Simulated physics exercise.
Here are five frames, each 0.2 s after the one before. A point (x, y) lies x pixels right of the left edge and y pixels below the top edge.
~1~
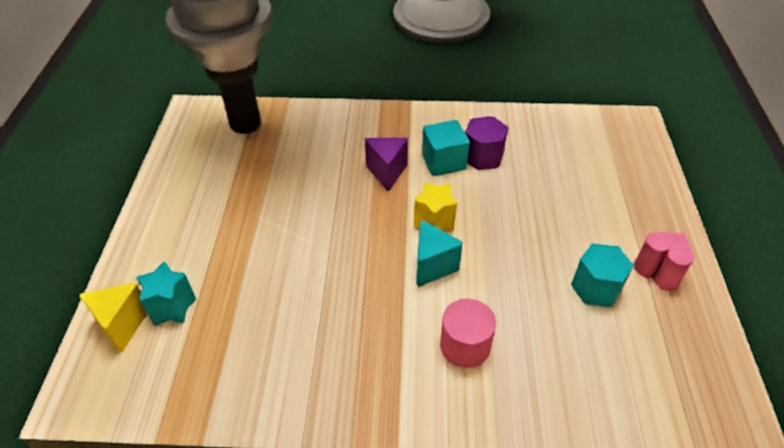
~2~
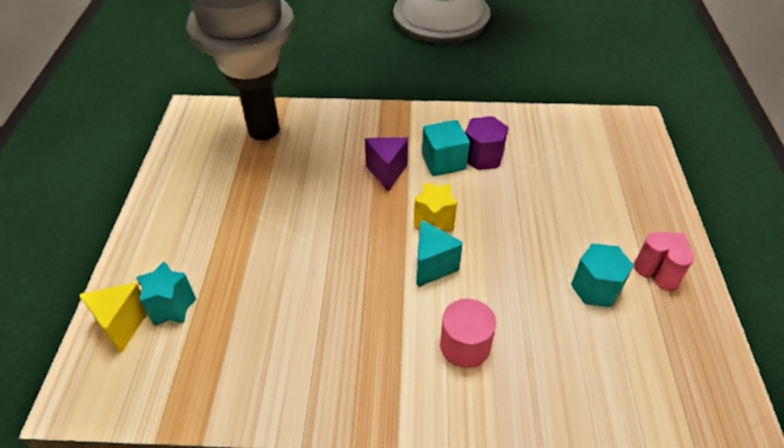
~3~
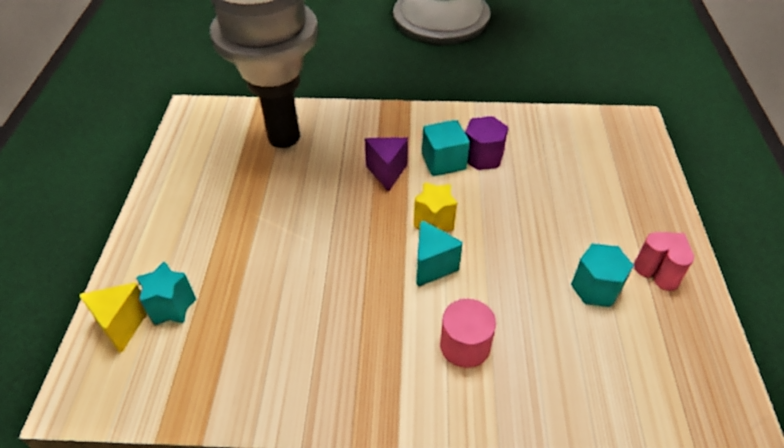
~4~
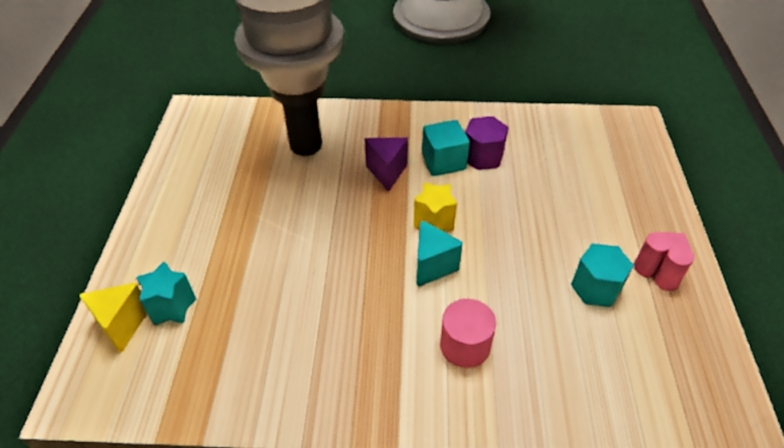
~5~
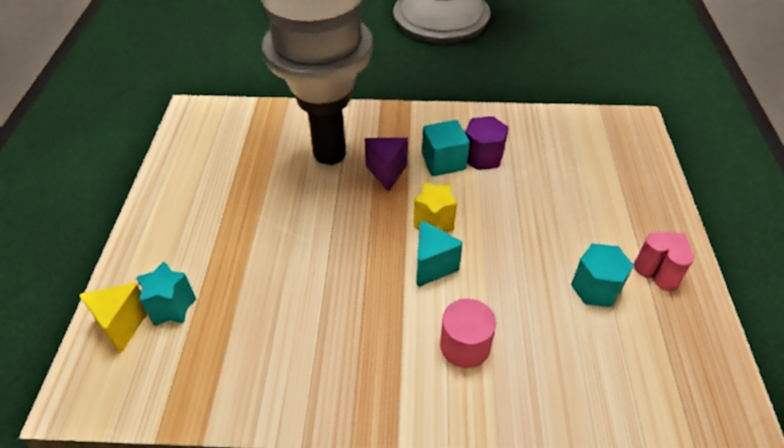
A black-tipped robot arm moves right across the board while the colored blocks stay still.
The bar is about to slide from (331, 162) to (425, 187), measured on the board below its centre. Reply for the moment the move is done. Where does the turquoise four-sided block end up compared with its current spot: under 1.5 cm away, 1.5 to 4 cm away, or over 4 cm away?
It moves only a bit, under 1.5 cm.
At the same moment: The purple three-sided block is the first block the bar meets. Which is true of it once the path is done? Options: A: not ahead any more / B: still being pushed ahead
B: Still being pushed ahead.
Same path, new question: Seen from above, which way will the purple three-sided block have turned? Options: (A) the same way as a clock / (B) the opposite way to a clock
My answer is option A.
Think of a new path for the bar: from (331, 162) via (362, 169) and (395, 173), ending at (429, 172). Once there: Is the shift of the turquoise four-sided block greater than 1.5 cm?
Yes, I think so.
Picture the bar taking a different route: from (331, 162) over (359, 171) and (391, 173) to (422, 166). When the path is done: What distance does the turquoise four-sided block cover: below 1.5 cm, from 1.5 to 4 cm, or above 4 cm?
It ends 1.5 to 4 cm from its spot.
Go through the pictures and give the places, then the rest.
The first picture shows bar tip (246, 125); block tops, purple three-sided block (387, 146); yellow star-shaped block (436, 196); turquoise four-sided block (446, 134); purple hexagon (487, 129).
The second picture shows bar (264, 131); blocks unchanged.
The third picture shows bar (284, 139); blocks unchanged.
The fourth picture shows bar (306, 146); blocks unchanged.
The fifth picture shows bar (330, 155); purple three-sided block (387, 146); yellow star-shaped block (436, 196); turquoise four-sided block (446, 134); purple hexagon (487, 129).
The first path, step by step. One third of the way, bar (362, 163); purple three-sided block (394, 147), turned 15° clockwise.
Two thirds of the way, bar (393, 171); purple three-sided block (424, 155), turned 35° clockwise.
At the end, bar (425, 180); purple three-sided block (459, 162), turned 25° clockwise; yellow star-shaped block in place; turquoise four-sided block (452, 133), turned 30° anticlockwise; purple hexagon (493, 125), turned 15° clockwise.
